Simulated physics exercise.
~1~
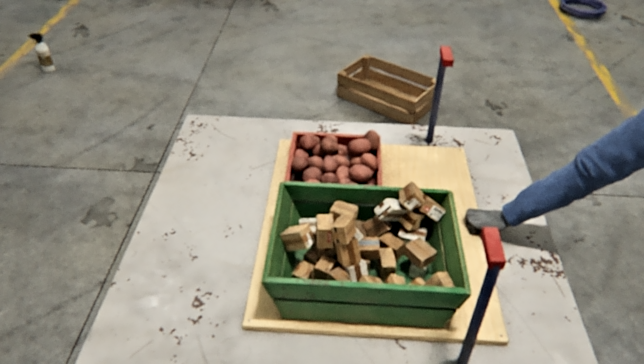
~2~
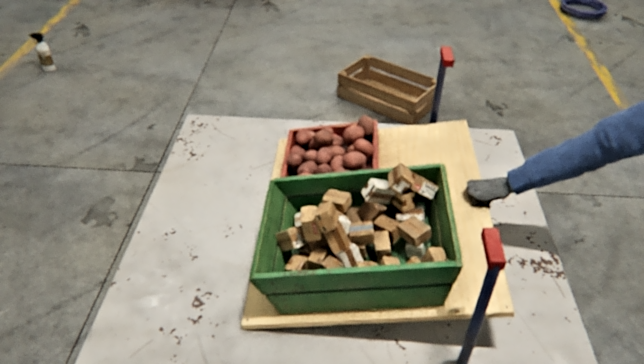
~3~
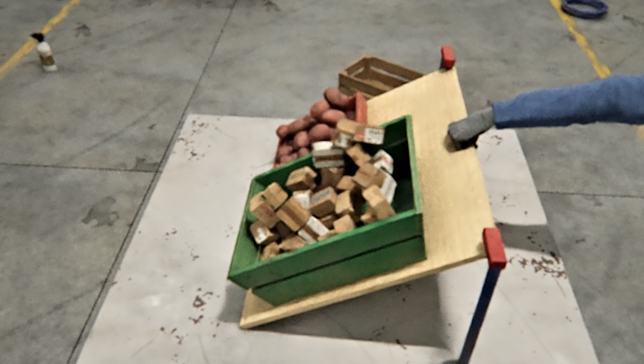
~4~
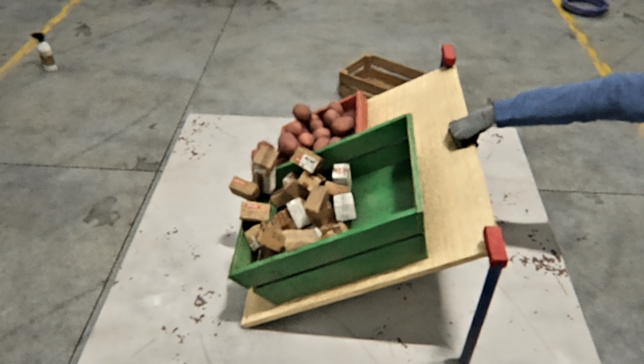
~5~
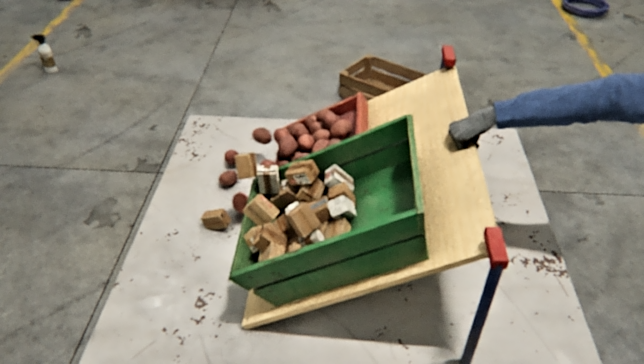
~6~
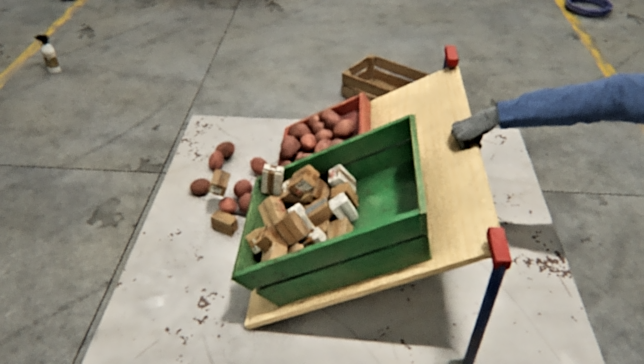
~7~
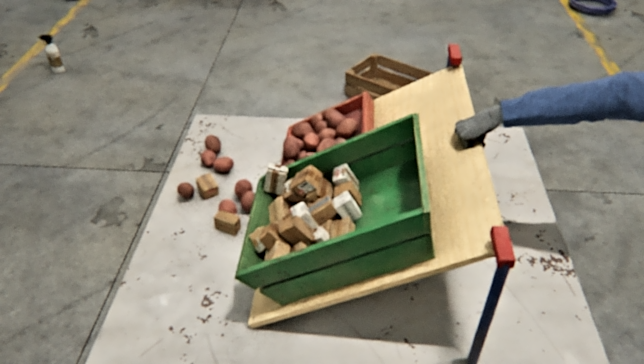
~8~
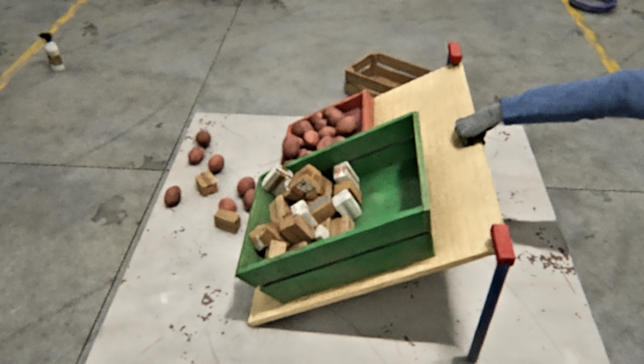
In the video, a gloved hand tilts up the right side of a wooden board holding a green box of small parcels and a red box of potatoes, and a few potatoes and parcels tumble out leftward onto the table, while most stay in the tilted boxes.
